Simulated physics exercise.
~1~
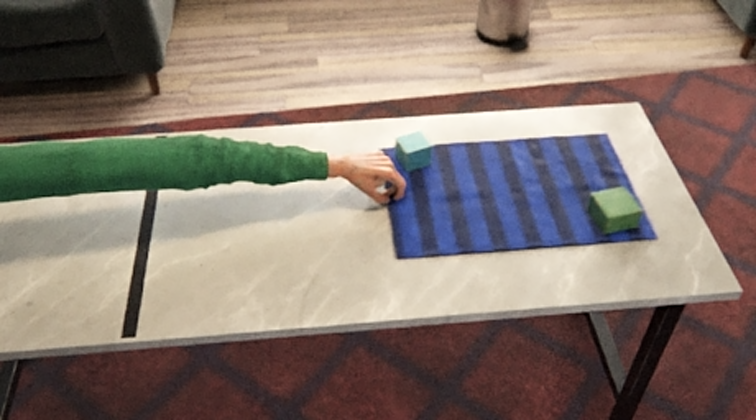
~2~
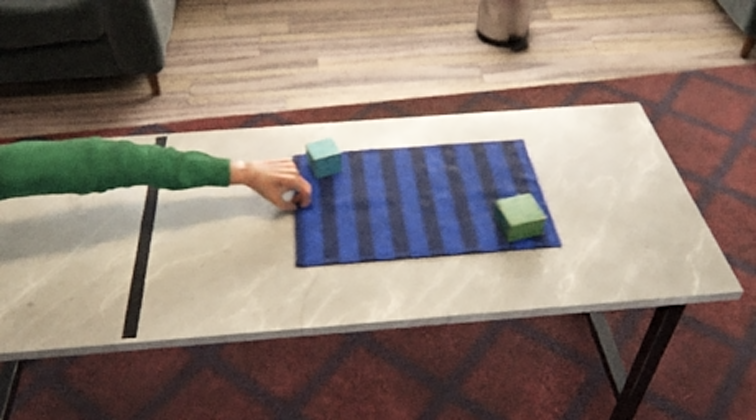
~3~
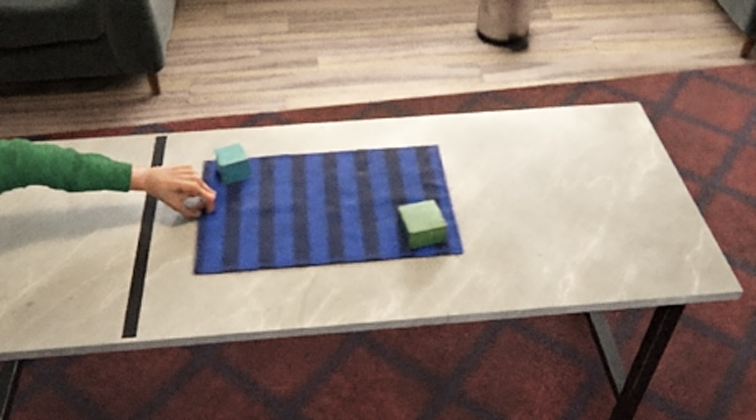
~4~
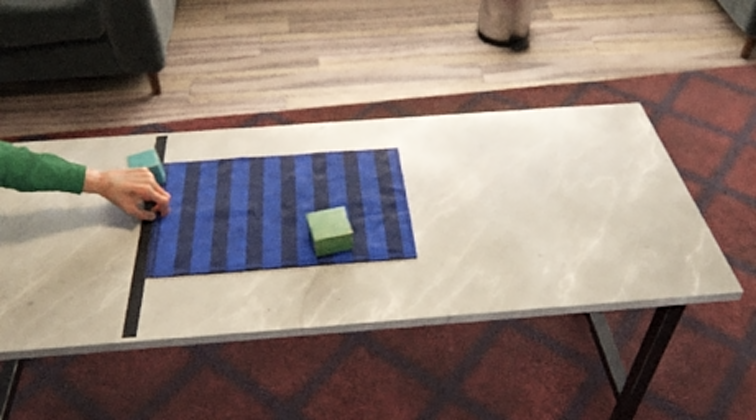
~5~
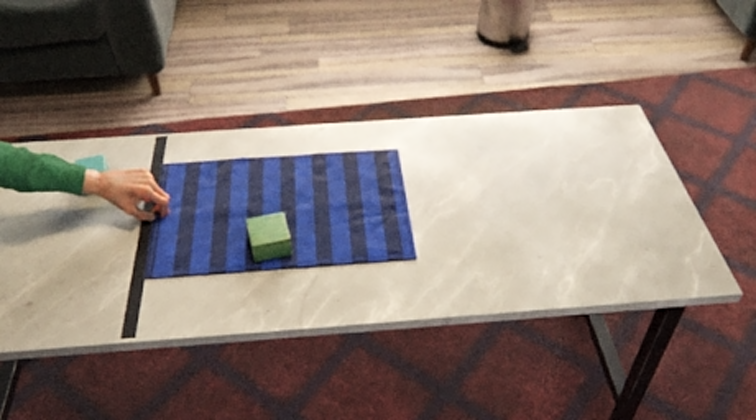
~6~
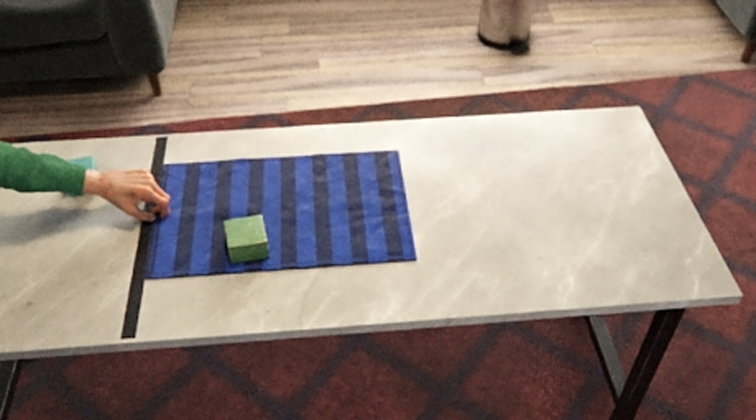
Blue striped cloth pulled left by a hand stopping at dark tape, turquoise block sliding off, green block sliding but staying on.
